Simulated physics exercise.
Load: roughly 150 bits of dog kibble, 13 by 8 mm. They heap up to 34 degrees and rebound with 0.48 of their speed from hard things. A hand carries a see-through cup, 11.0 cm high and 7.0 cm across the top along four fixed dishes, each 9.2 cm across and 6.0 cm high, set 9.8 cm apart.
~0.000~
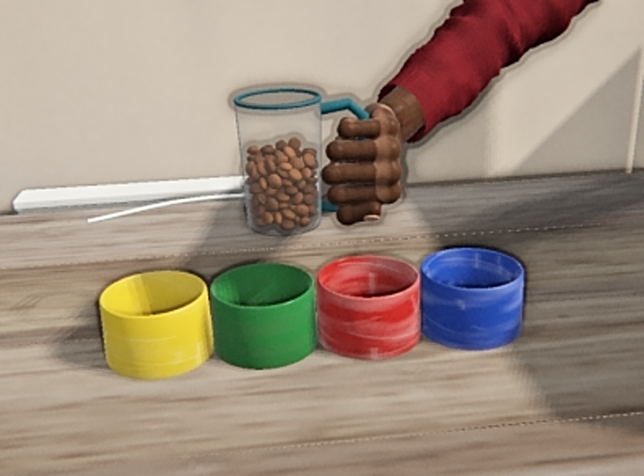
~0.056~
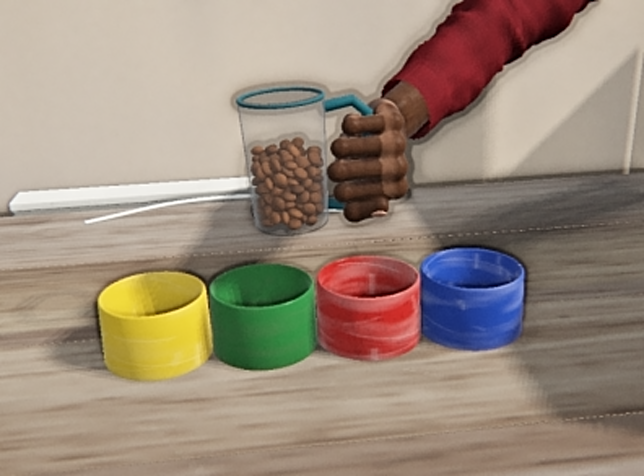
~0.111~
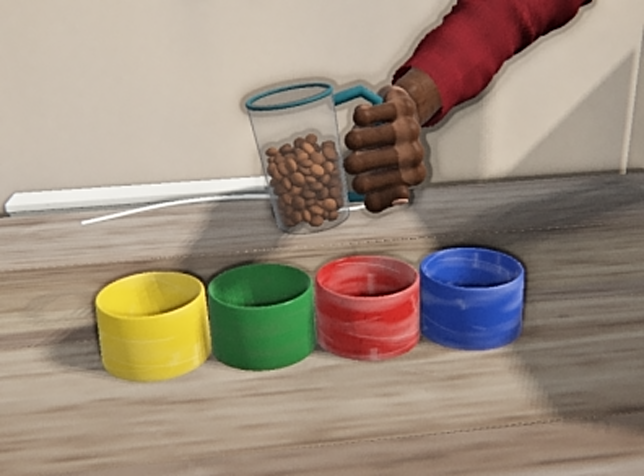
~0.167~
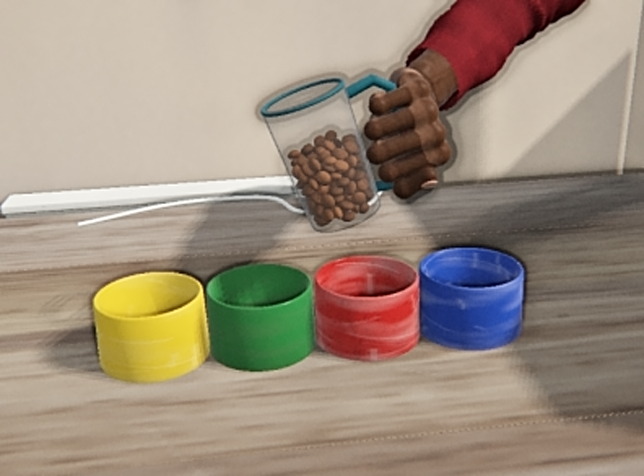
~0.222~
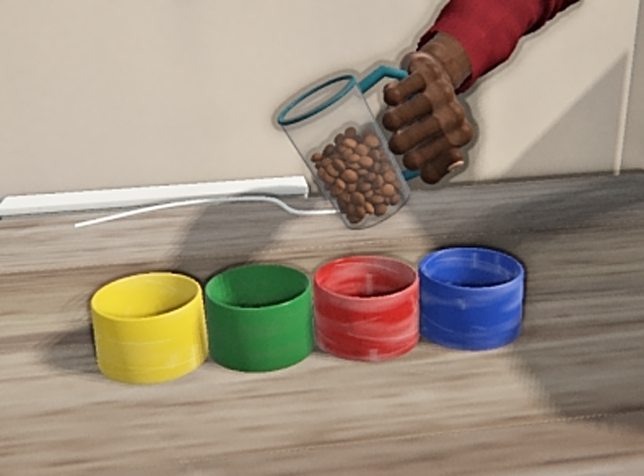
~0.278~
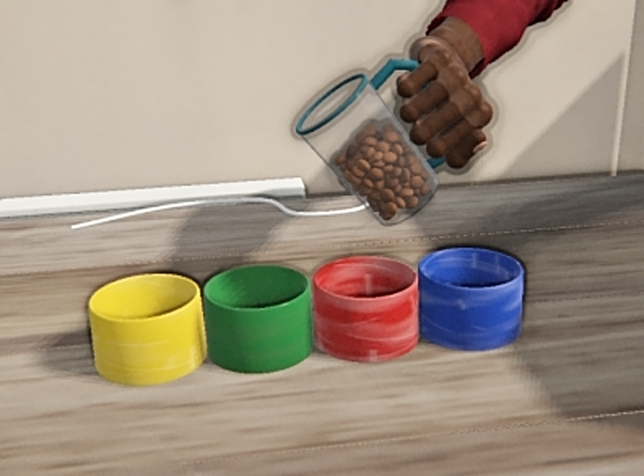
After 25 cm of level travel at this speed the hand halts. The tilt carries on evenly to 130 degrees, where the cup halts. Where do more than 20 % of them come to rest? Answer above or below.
Red below, blue above, green below, yellow below, counter below.
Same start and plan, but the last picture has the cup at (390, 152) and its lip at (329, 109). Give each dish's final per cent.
Red 0; blue 100; green 0; yellow 0.
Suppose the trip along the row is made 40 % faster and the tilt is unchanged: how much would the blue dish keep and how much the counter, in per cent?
Blue 100, counter 0.
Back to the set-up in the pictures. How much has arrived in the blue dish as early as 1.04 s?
Some 55 per cent.
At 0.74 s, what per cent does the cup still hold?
About 95 per cent.
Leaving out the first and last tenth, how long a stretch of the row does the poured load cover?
Some 5 cm.
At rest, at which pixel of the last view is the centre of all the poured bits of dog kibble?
Around (467, 303).
After 0.55 s, tilt 83 degrees; cup holds 100 %.
After 0.74 s, tilt 115 degrees; cup holds 95 %.
After 1.04 s, tilt 130 degrees; cup holds 35 %, blue 55 %.
At rest (1.6 s), red 0 %, blue 95 %, green 0 %, yellow 0 %, counter 5 %.
